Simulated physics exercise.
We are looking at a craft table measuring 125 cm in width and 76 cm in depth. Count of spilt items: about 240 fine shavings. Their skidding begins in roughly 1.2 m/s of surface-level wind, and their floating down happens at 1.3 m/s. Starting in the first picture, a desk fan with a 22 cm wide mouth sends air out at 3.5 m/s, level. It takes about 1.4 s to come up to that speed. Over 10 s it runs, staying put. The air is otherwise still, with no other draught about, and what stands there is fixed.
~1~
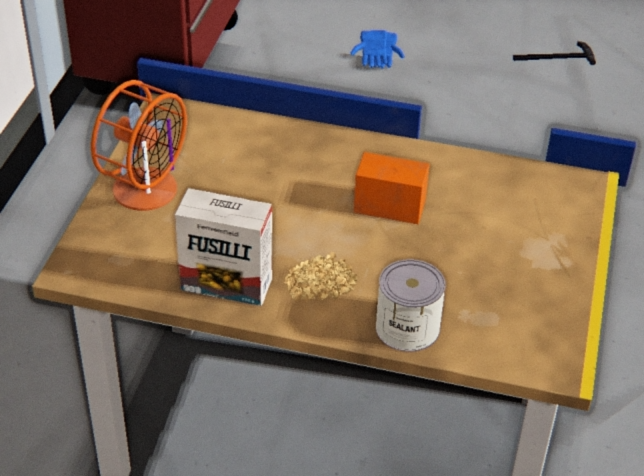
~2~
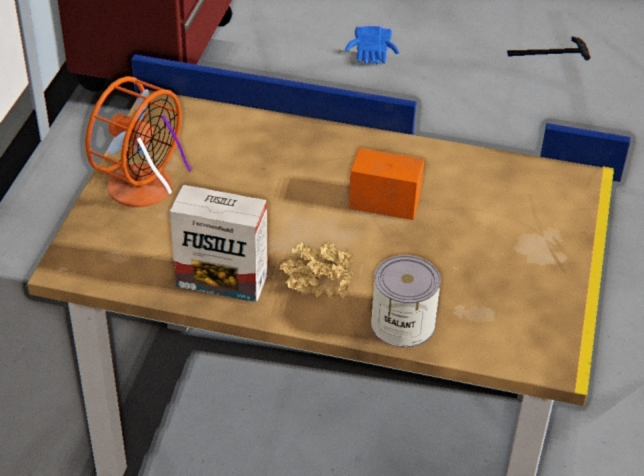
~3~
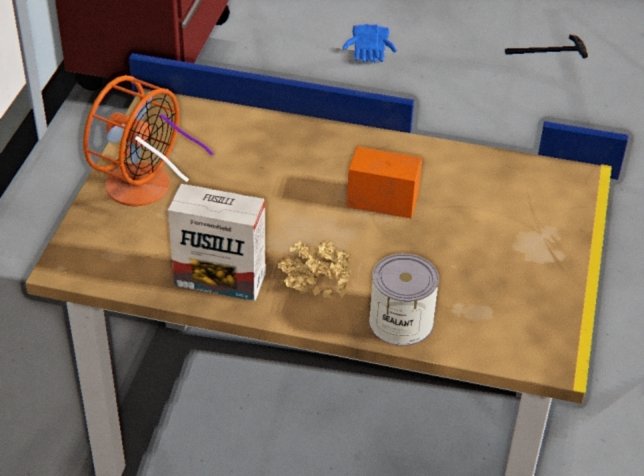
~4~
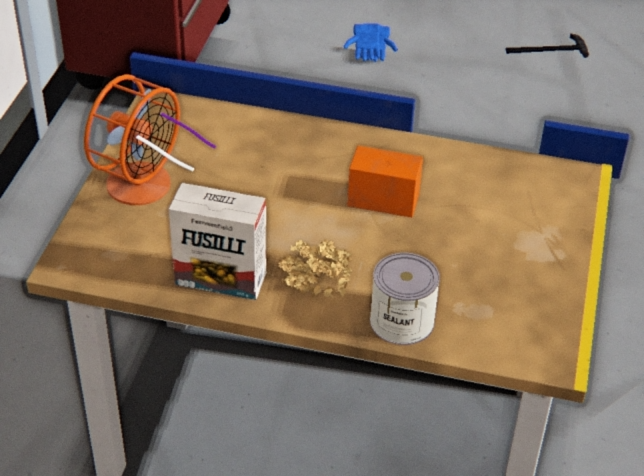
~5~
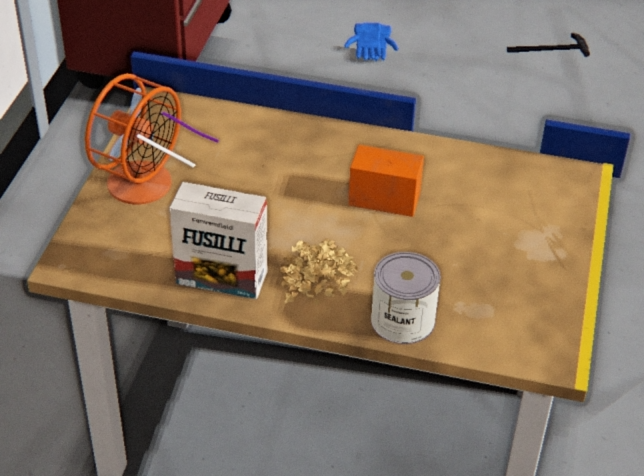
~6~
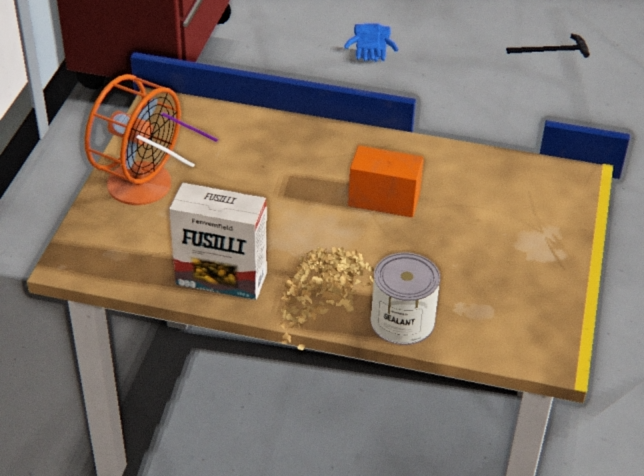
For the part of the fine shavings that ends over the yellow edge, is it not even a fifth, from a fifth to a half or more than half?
The part of the fine shavings that ends over the yellow edge is between a fifth and a half.
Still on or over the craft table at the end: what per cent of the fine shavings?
Near 10 %.
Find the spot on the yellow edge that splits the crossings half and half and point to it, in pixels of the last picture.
Roughly at pixel (598, 291).
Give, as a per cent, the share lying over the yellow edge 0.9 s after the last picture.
About 30 per cent.
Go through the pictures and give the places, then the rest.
In the first frame, the middle of the fine shavings is near (322, 279), none has stirred yet and the mouth of the desk fan is at (140, 135).
In the second frame, the middle of the fine shavings is near (318, 268), none has stirred yet and the yellow edge is centred on (602, 271).
In the third frame, the middle of the fine shavings is near (316, 266), about 1 % have left their places, the top of a carton is at (217, 204) and the top of a tin is at (406, 277).
In the fourth frame, the middle of the fine shavings is near (317, 265) and about 1 % have left their places.
In the fifth frame, the middle of the fine shavings is near (316, 266), the farthest in sight from the desk fan is at (342, 291) and about 10 % have left their places.
In the sixth frame, the middle of the fine shavings is near (324, 278), the farthest in sight from the desk fan is at (301, 348) and about 55 % have left their places.
Then, 0.9 s after the last picture the count stands so, 28 % are over the yellow edge; the middle of those still in play is near (368, 296).
Then, 2.1 s after the last picture the count stands so, 38 % are over the yellow edge.
Then, 4.4 s after the last picture the count stands so, 39 % are over the yellow edge.
Then, 8.9 s after the last picture, at the end, 40 % are over the yellow edge.
